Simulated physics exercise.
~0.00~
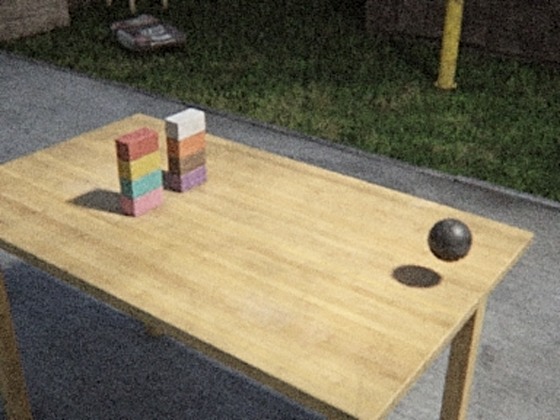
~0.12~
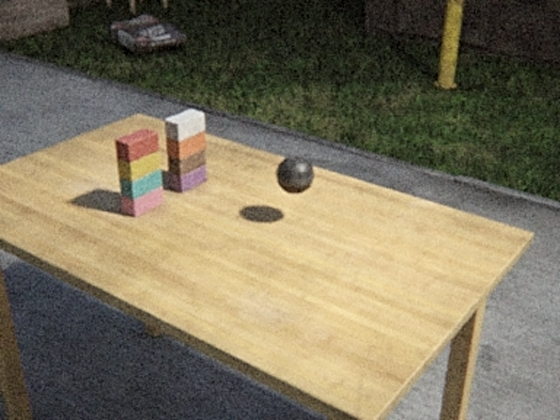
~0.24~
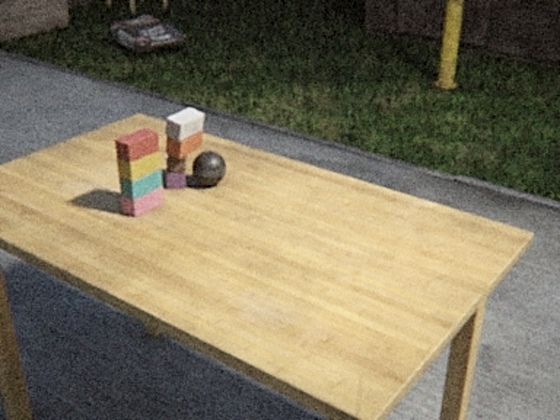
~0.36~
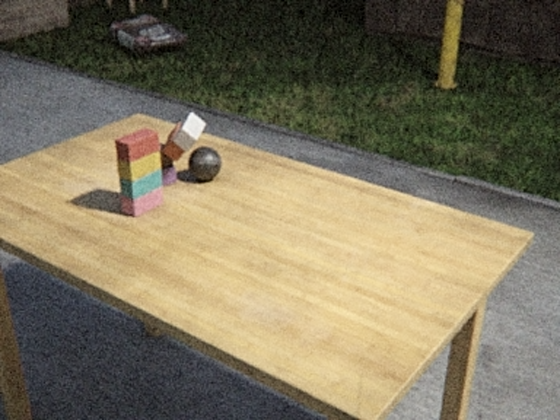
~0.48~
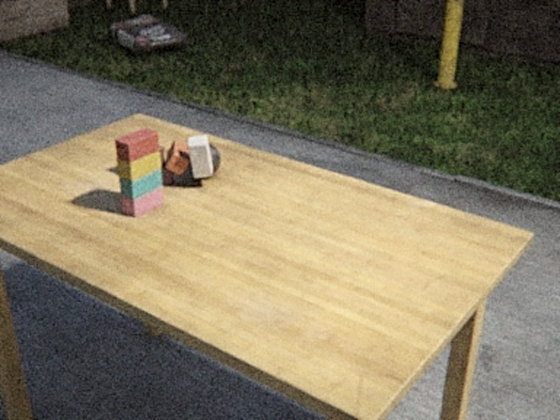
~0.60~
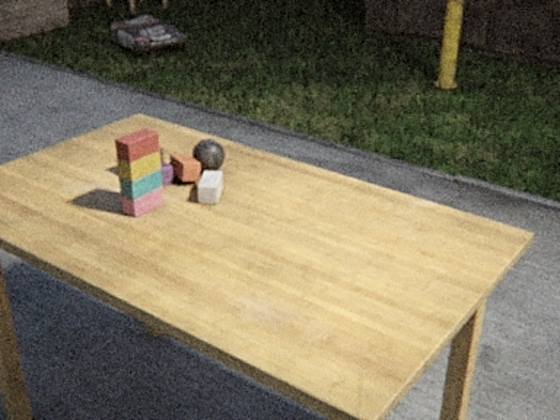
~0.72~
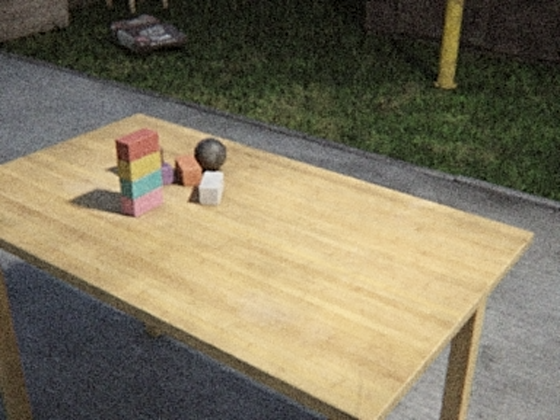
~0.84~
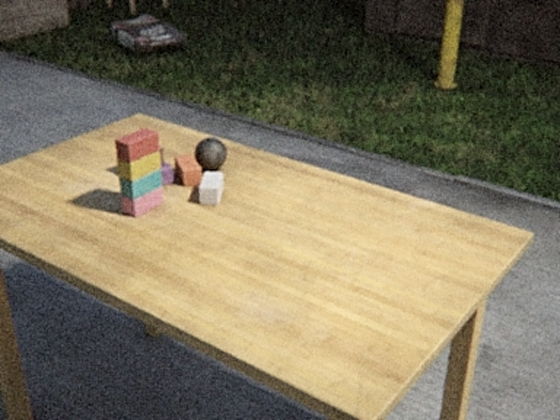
Black ball flying left over a wooden table, striking the rear block stack and toppling it beside a second stack left standing.
